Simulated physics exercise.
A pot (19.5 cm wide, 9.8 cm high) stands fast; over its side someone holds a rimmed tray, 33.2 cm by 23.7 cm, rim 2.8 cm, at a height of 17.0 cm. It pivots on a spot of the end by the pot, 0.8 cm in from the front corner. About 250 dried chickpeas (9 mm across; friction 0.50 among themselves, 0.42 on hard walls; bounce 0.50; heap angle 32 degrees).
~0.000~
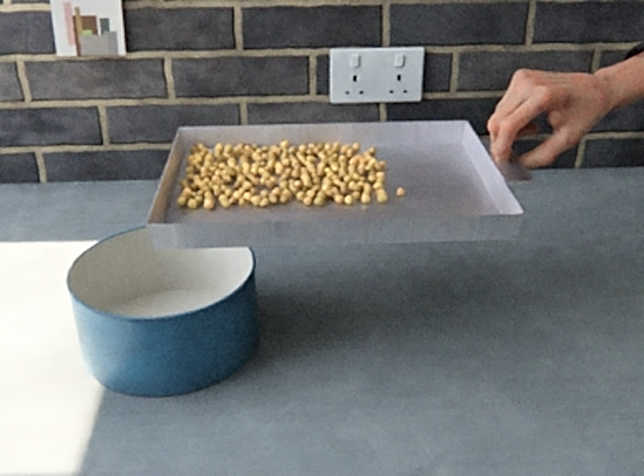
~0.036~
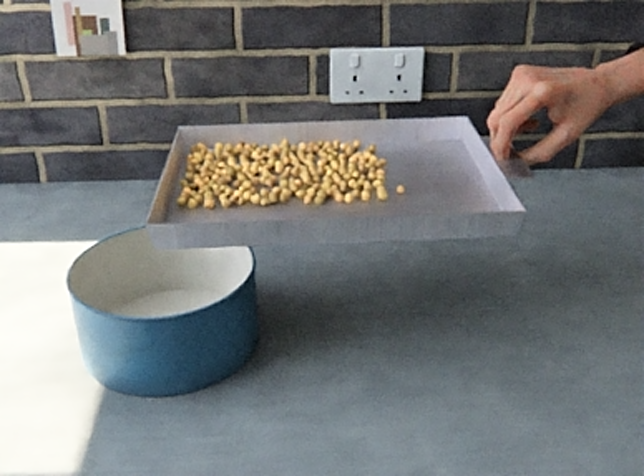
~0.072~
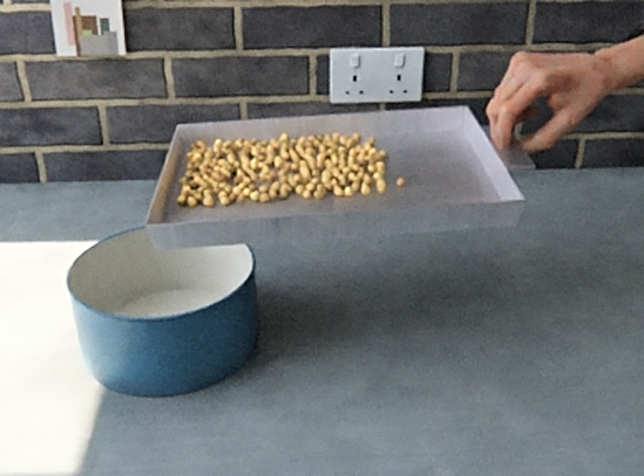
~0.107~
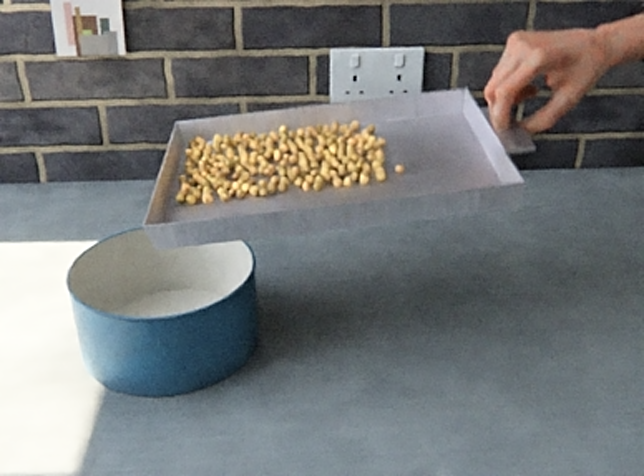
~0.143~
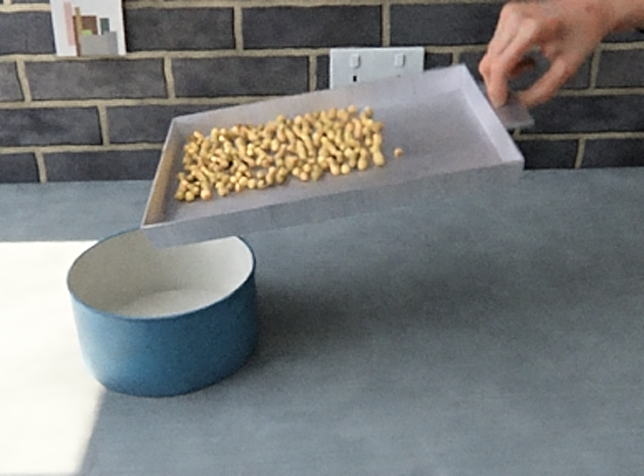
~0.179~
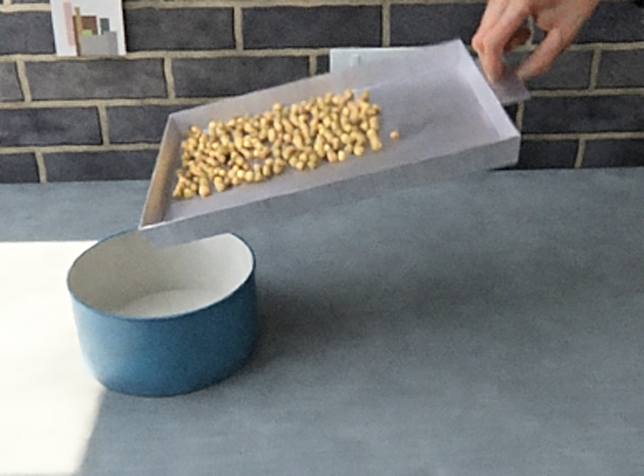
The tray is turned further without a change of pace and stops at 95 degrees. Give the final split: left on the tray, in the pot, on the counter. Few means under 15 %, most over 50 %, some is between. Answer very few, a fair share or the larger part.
Tray: Very few, pot: A fair share, counter: The larger part.
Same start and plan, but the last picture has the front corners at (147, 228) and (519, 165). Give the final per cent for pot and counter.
Pot 0, counter 95.
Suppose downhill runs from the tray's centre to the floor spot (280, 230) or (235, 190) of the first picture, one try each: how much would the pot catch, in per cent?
Some 0 and 65 per cent.
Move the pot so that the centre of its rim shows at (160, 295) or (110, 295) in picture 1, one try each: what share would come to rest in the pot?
About 65 and 85 per cent.
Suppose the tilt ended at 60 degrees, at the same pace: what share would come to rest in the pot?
In that case some 5 per cent.
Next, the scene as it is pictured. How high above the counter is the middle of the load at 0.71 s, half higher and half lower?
About 22 cm.
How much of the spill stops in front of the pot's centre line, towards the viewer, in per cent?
About 90 per cent.
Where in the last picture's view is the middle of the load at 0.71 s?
At about (129, 167).
Then, at 0.50 s, tilt 54 degrees; the tray holds 100 %, the pot 0 %.
After 0.71 s, tilt 80 degrees; the tray holds 90 %, the pot 0 %.
After 1.04 s, tilt 95 degrees; the tray holds 20 %, the pot 15 %.
By 2.0 s all is still; tray 5 %, pot 30 %, counter 65 %.
